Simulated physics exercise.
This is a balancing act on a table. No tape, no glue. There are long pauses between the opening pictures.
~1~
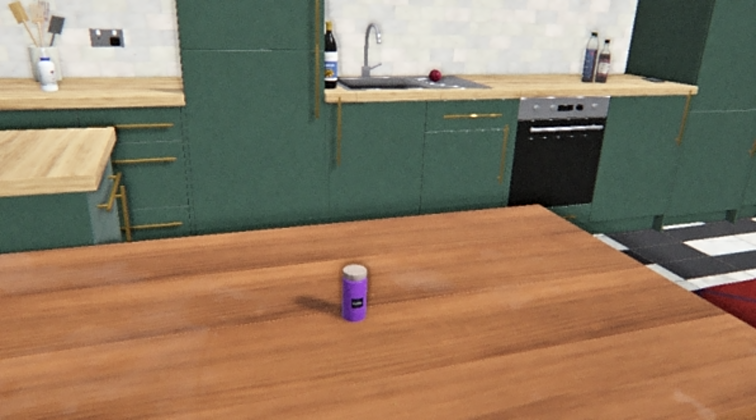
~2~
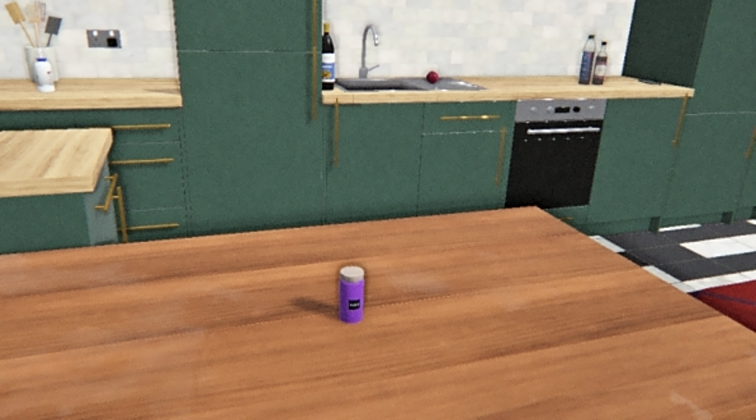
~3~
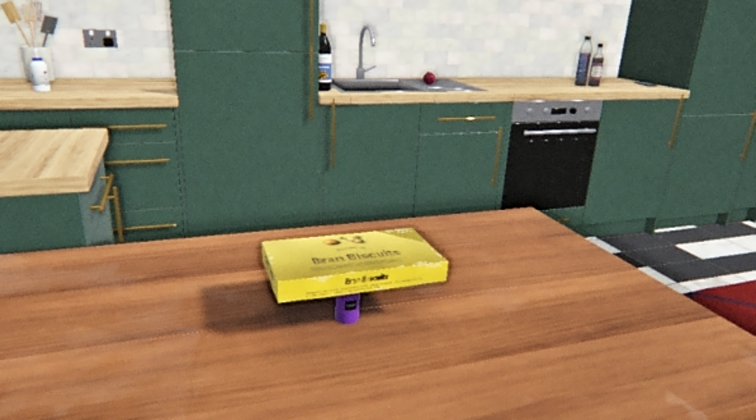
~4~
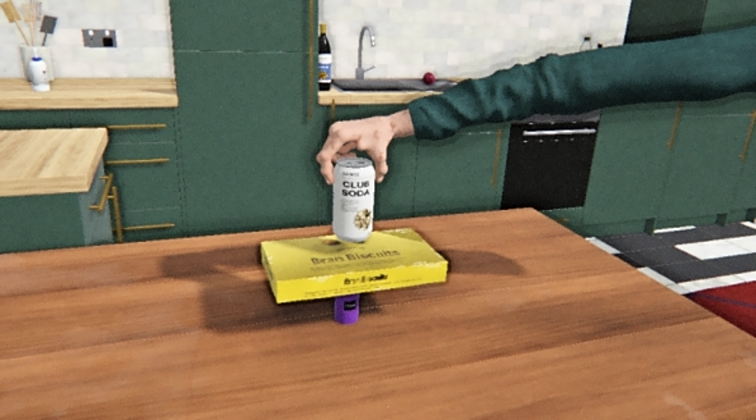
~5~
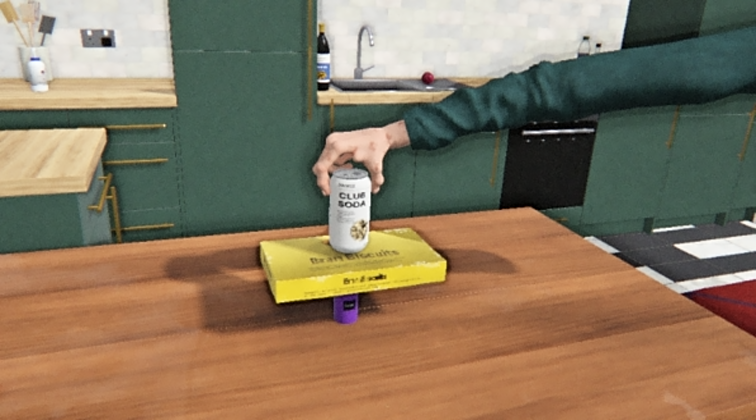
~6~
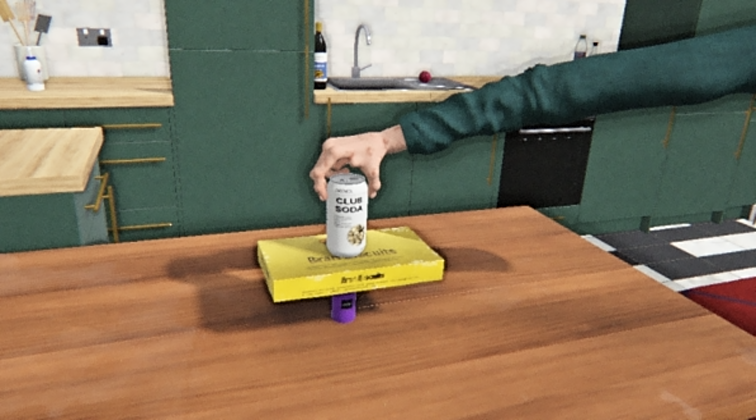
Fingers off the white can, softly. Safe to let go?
As it turns out, it keeps its balance.
Then, 0.40 s after the last picture, nothing has stirred.
Then, 1.00 s after the last picture, white can resting near (347, 217).
At rest, all 3 in place. Seen from the same camera at the end, white can near (346, 217). The stack holds.
